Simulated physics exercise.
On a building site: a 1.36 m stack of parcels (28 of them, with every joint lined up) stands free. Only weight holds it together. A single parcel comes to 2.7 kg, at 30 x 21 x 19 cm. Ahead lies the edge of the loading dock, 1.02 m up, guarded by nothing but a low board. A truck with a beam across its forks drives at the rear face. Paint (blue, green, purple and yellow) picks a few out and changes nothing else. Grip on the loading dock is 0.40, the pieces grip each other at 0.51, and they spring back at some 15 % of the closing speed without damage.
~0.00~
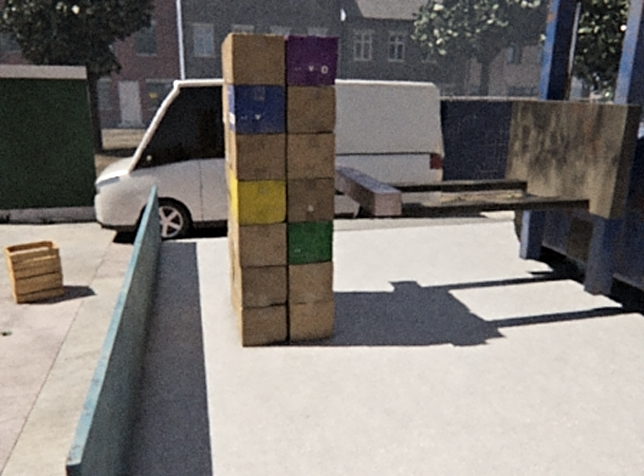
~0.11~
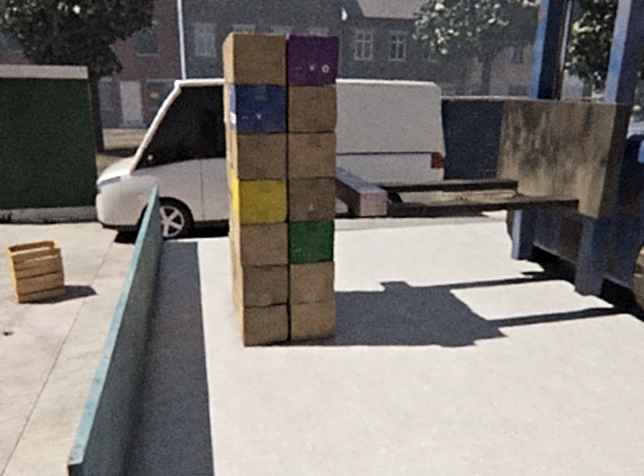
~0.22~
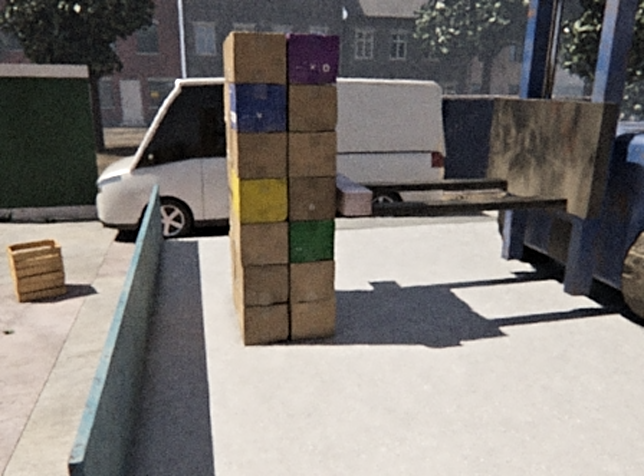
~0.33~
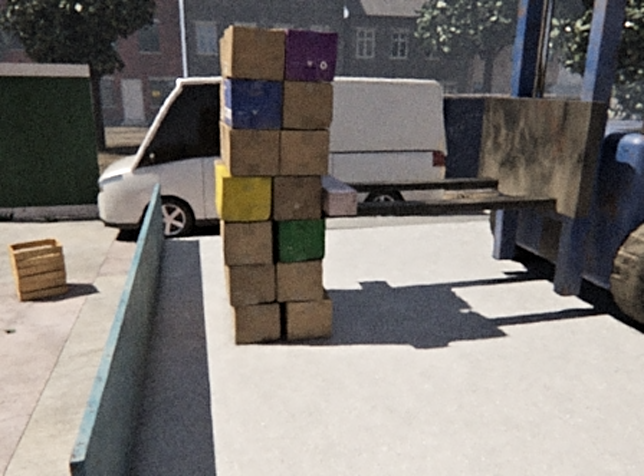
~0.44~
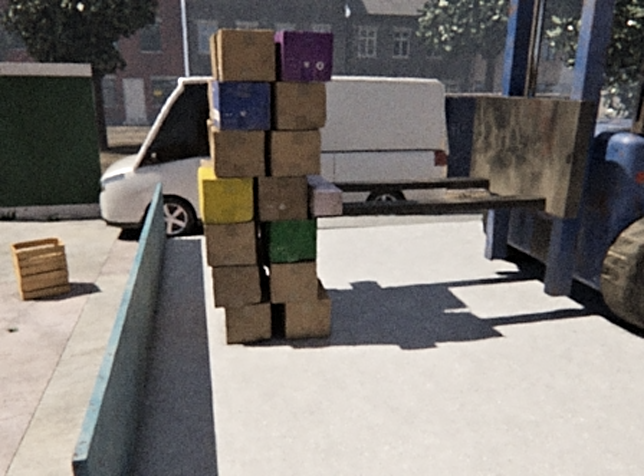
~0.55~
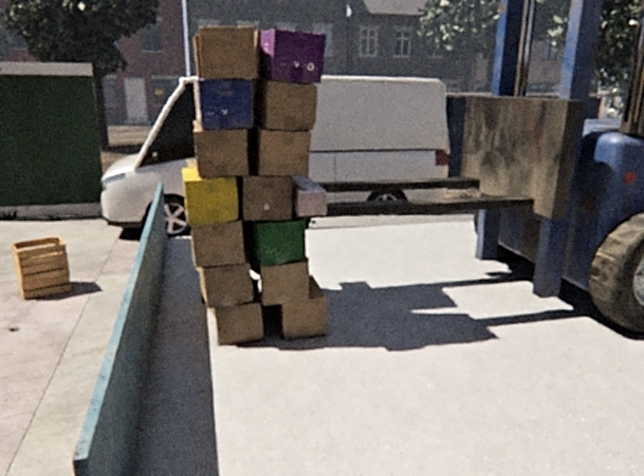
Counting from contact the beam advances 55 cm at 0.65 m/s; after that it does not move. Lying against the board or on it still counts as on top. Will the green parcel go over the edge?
In the end the green parcel stays up there.
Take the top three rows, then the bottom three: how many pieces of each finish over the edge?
From the top 6, from the bottom 1.
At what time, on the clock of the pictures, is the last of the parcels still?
At about 3.5 s.
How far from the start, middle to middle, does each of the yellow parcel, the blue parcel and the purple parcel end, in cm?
About: Yellow 220, blue 340, purple 170.
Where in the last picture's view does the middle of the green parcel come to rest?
Near (228, 266).
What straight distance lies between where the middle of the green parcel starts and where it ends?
About 40 cm.
After 0.72 s, none of the 28 parcels over the edge, 28 disturbed; green parcel leaning 22°; purple parcel leaning 10°.
After 1.06 s, none of the 28 parcels over the edge, 28 disturbed; green parcel leaning 22°; yellow parcel leaning 72°, 16 cm lower.
After 1.50 s, 4 of the 28 parcels over the edge; green parcel leaning 41°, 9 cm lower; yellow parcel upside down.
After 2.10 s, 9 of the 28 parcels over the edge; green parcel leaning 39°, 12 cm lower; yellow parcel upside down.
At rest (3.8 s), 9 of the 28 parcels over the edge; green parcel leaning 39°, 12 cm lower; yellow parcel upside down; purple parcel upside down. As the last picture would show them, middles, green parcel near (228, 266).
